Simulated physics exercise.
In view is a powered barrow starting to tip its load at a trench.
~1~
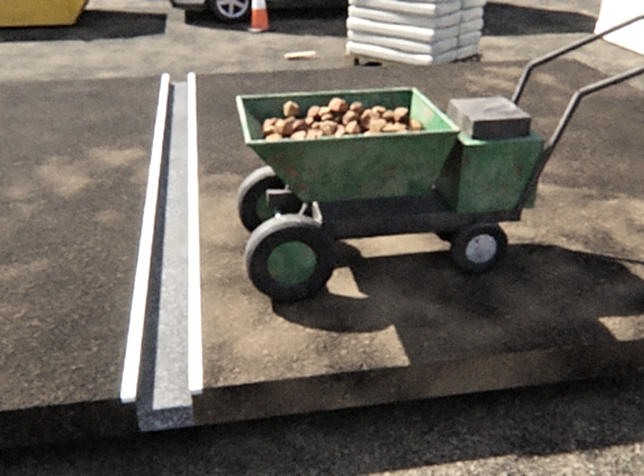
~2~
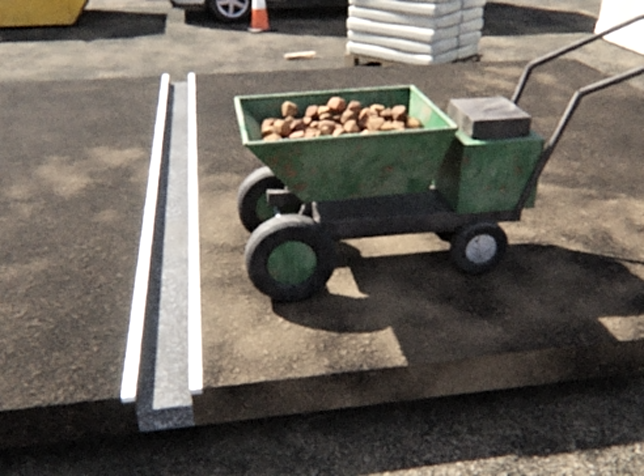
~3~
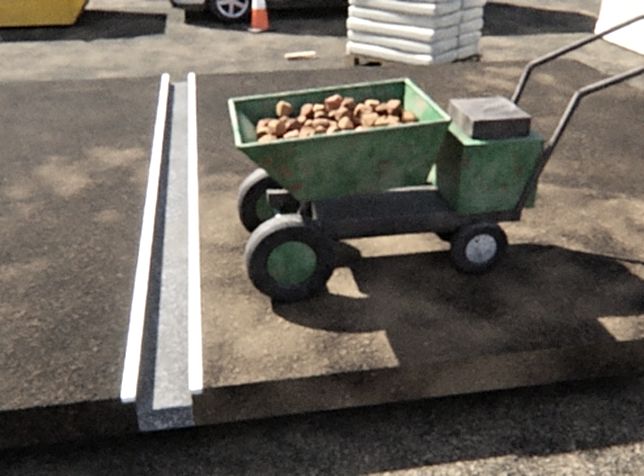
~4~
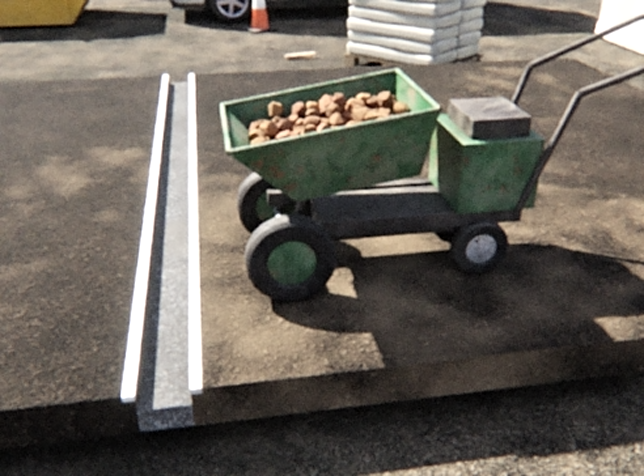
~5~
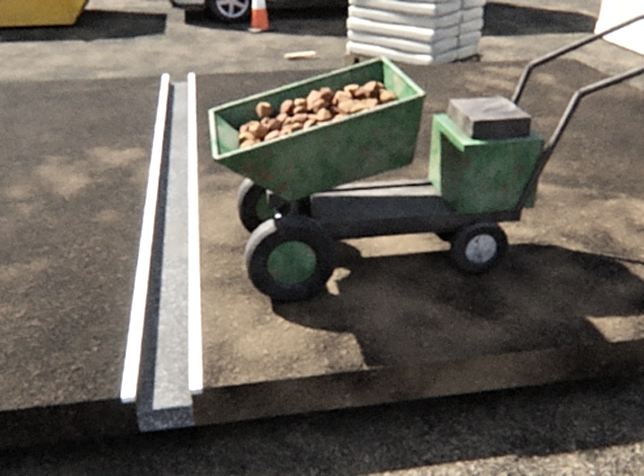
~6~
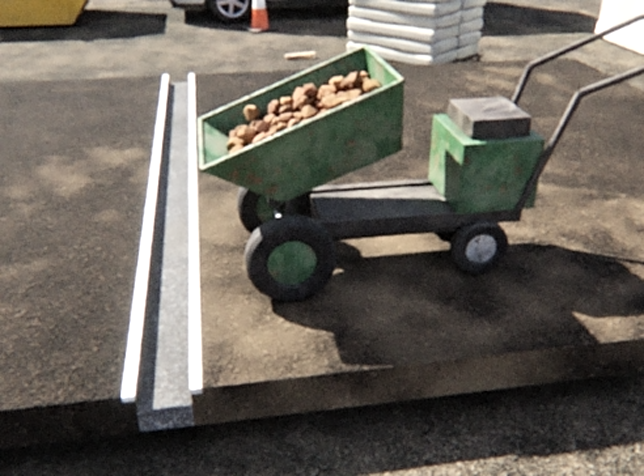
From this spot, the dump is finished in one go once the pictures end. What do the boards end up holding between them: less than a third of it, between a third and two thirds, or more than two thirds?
Below the one-third line.
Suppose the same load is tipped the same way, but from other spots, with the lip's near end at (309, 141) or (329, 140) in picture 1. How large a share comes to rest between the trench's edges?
50 per cent, then 40 per cent.
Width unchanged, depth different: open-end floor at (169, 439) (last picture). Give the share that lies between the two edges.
It works out to some 20 percent.
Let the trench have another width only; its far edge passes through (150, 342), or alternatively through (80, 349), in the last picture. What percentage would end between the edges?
In order: Near 0, then 70 percent.
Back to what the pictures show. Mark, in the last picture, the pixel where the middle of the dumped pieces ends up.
Close to (111, 275) in the last picture.
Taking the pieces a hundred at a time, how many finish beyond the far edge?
Roughly 75 in a hundred.
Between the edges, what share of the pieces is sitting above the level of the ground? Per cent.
About 45 %.
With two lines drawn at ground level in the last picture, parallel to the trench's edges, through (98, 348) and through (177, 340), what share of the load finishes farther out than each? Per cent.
In order, some 40 % then some 90 %.
Soon after the last picture, skip tipped steeply; all in the skip.
A little later, skip tipped right over; about two thirds in the skip; a stray few in or heaped over the trench; about a quarter beyond it; a stray few falling.
Later still, skip tipped right over; a small part in the skip; about a quarter in or heaped over the trench; most beyond it.
At rest, skip tipped right over; a small part in the skip; about a quarter in or heaped over the trench; most beyond it.
